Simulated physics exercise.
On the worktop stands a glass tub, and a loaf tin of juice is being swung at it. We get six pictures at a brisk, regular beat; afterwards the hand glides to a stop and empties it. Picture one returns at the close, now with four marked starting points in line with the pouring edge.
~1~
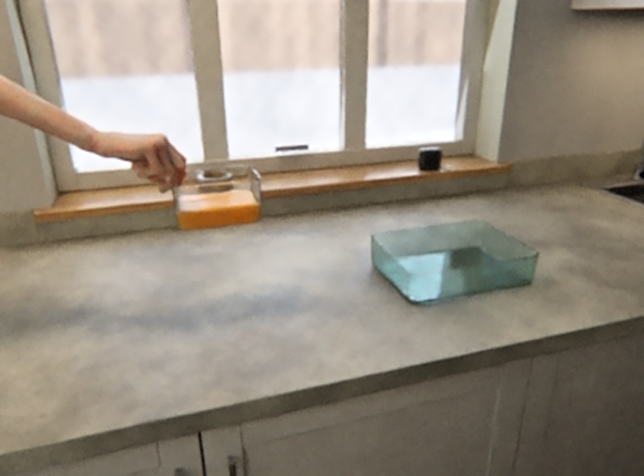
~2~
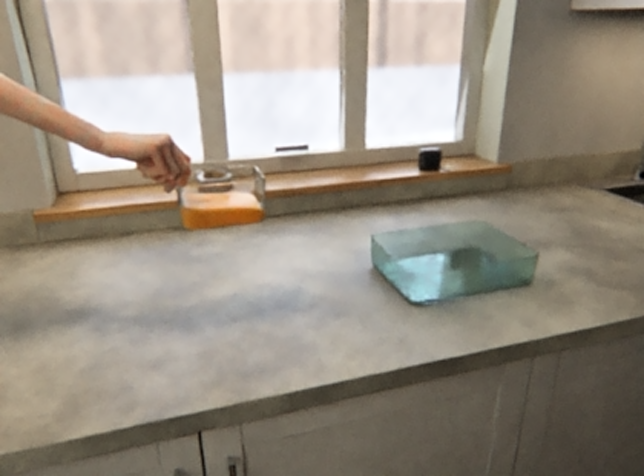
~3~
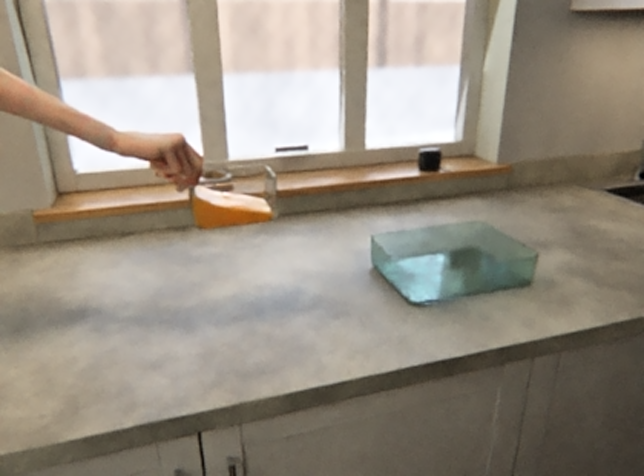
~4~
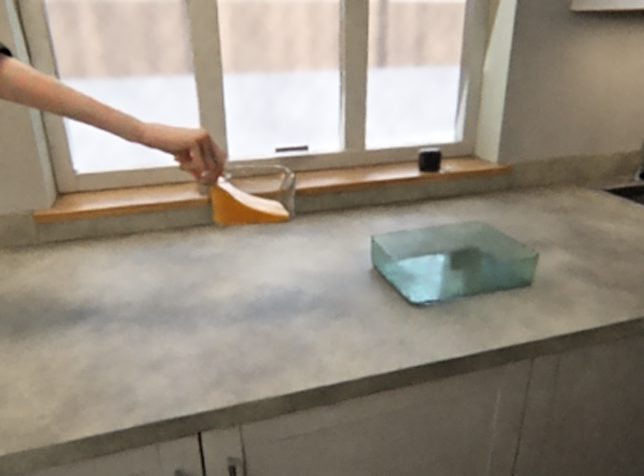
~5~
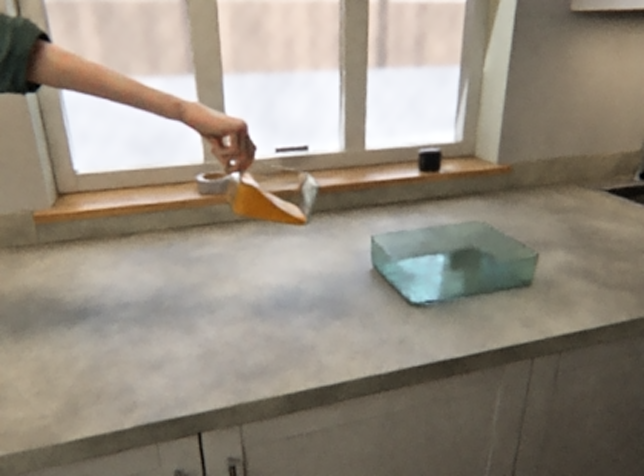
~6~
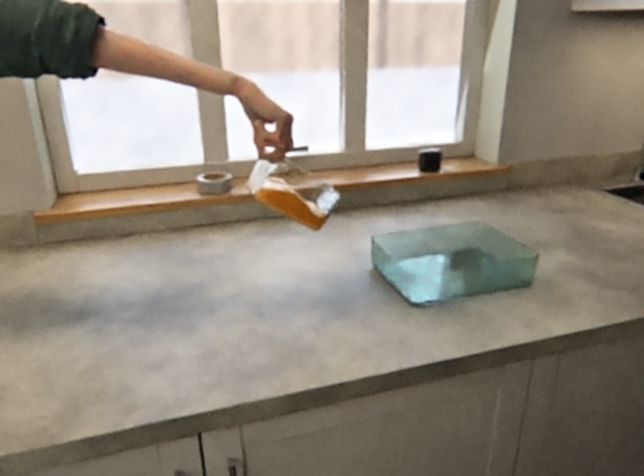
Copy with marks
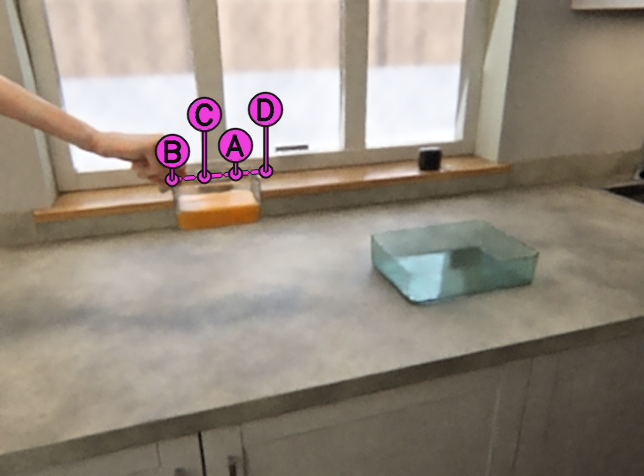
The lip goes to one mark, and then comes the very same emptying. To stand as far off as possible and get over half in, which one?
A is the one.
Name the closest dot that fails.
The answer is C.
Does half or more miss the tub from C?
Yes.
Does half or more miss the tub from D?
No, that is safe.
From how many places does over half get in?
Two of the four.
On the marked copy, A at (235, 173); B at (172, 179); C at (204, 176); D at (265, 171).
For dot A, about 68 % lands in the tub, 20 % falls short and 12 % goes beside or beyond.
For dot B, about 16 % lands in the tub, 77 % falls short and 7 % goes beside or beyond.
For dot C, about 35 % lands in the tub, 55 % falls short and 10 % goes beside or beyond.
For dot D, about 70 % lands in the tub, 14 % falls short and 16 % goes beside or beyond.
